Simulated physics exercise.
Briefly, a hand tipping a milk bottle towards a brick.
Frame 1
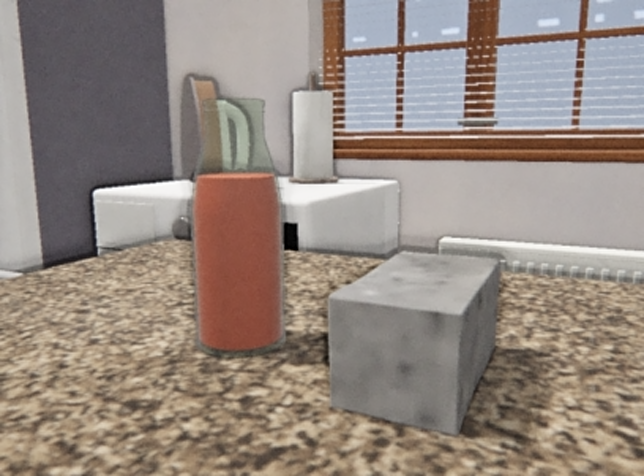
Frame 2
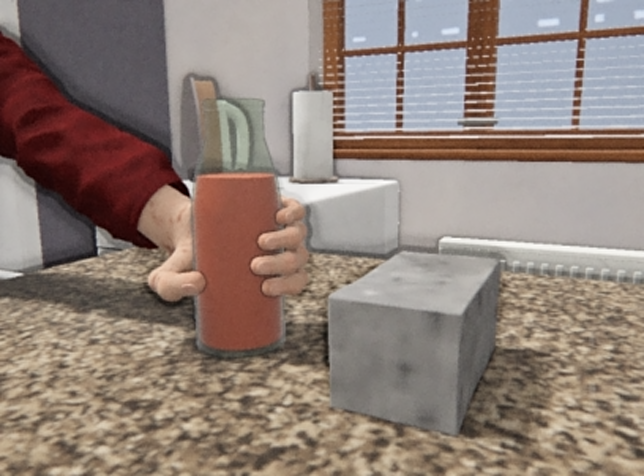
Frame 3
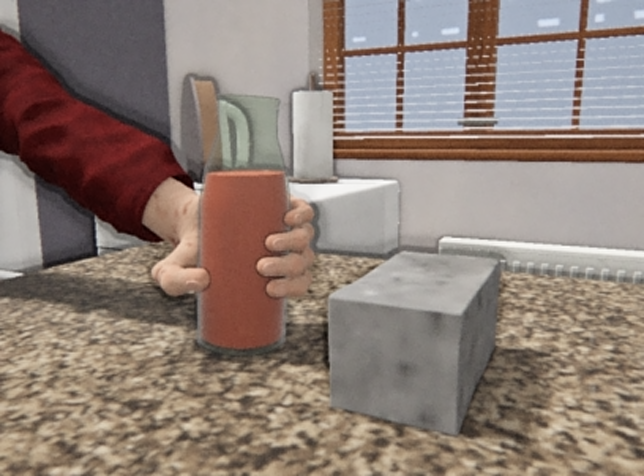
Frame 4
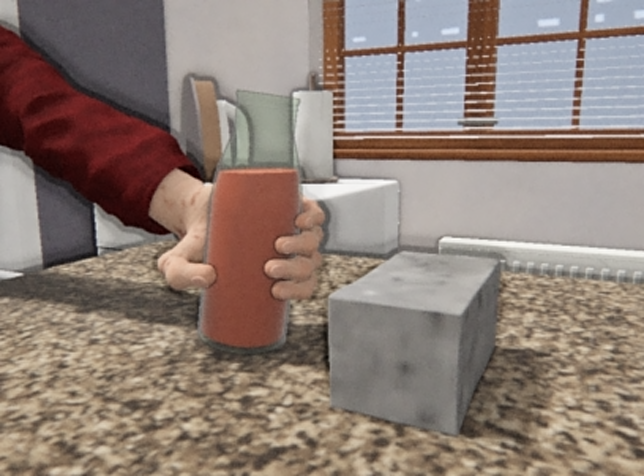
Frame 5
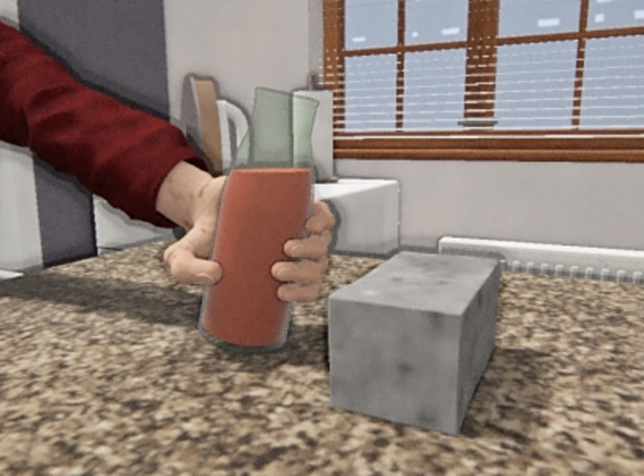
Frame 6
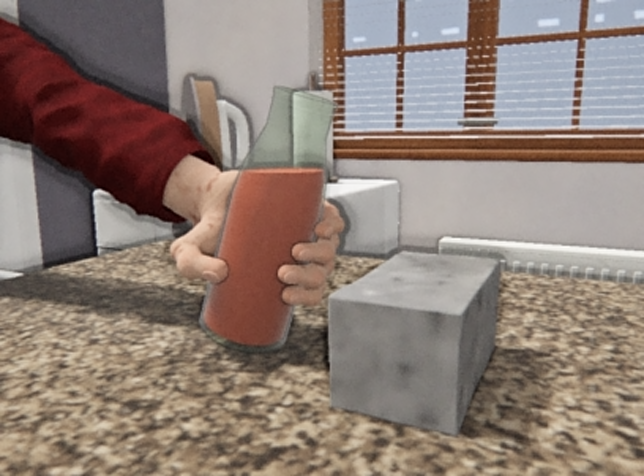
A hand in a red sleeve gripping a bottle of reddish liquid and tilting it rightwards towards a grey block on a speckled countertop.
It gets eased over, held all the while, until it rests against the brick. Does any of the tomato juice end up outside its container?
No.
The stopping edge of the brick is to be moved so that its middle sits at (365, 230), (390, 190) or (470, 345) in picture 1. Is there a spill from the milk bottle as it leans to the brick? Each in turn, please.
Taking them in order: Keeps every drop, keeps every drop, overflows.
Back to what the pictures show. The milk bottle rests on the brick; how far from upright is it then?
Tilt from upright: Close to 45 degrees.
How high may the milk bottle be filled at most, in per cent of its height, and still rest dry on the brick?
Roughly 90 percent of its height.
Soon after, the milk bottle leans by about 30°; nothing has left it.
Later, the milk bottle leans by about 40°; nothing has left it.
In the end, the milk bottle leans by about 45°, against the brick; nothing has left it.
